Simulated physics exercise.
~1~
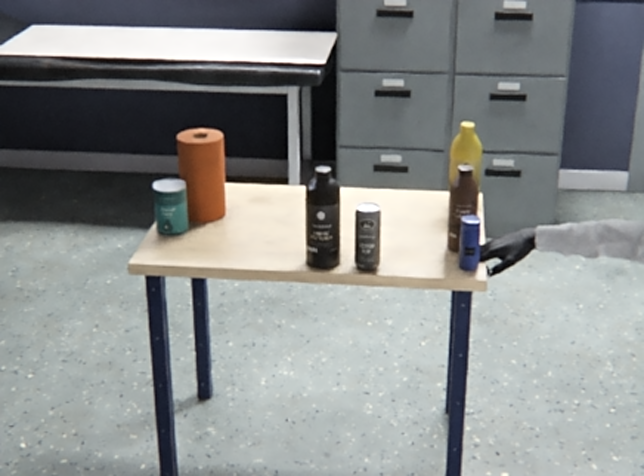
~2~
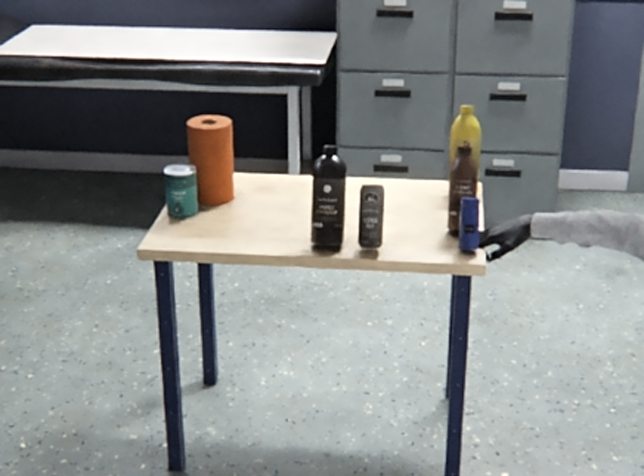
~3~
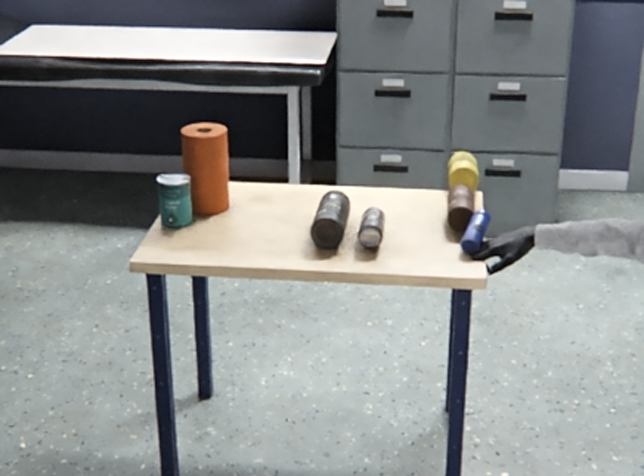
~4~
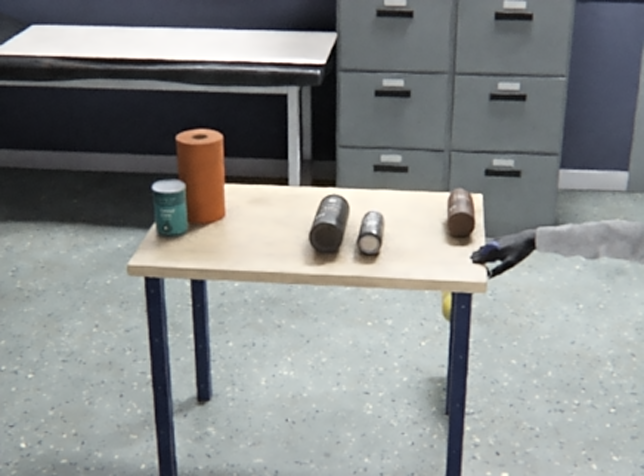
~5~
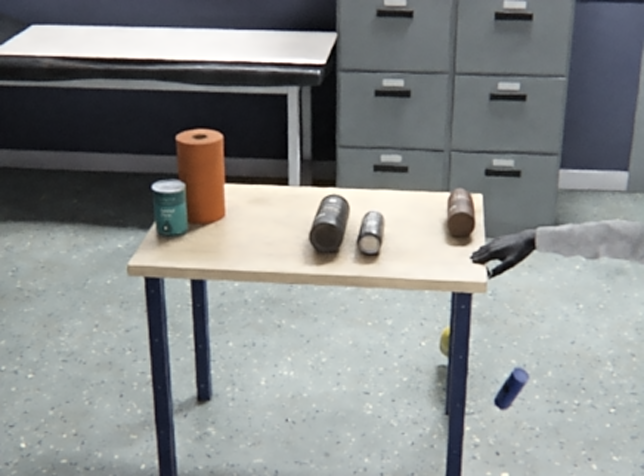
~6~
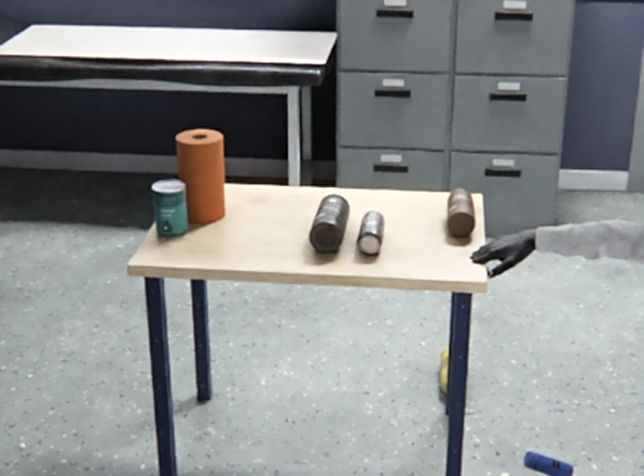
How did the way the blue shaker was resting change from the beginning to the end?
At the beginning the blue shaker was standing upright on the table, and by the end it was lying on its side down by the floor.
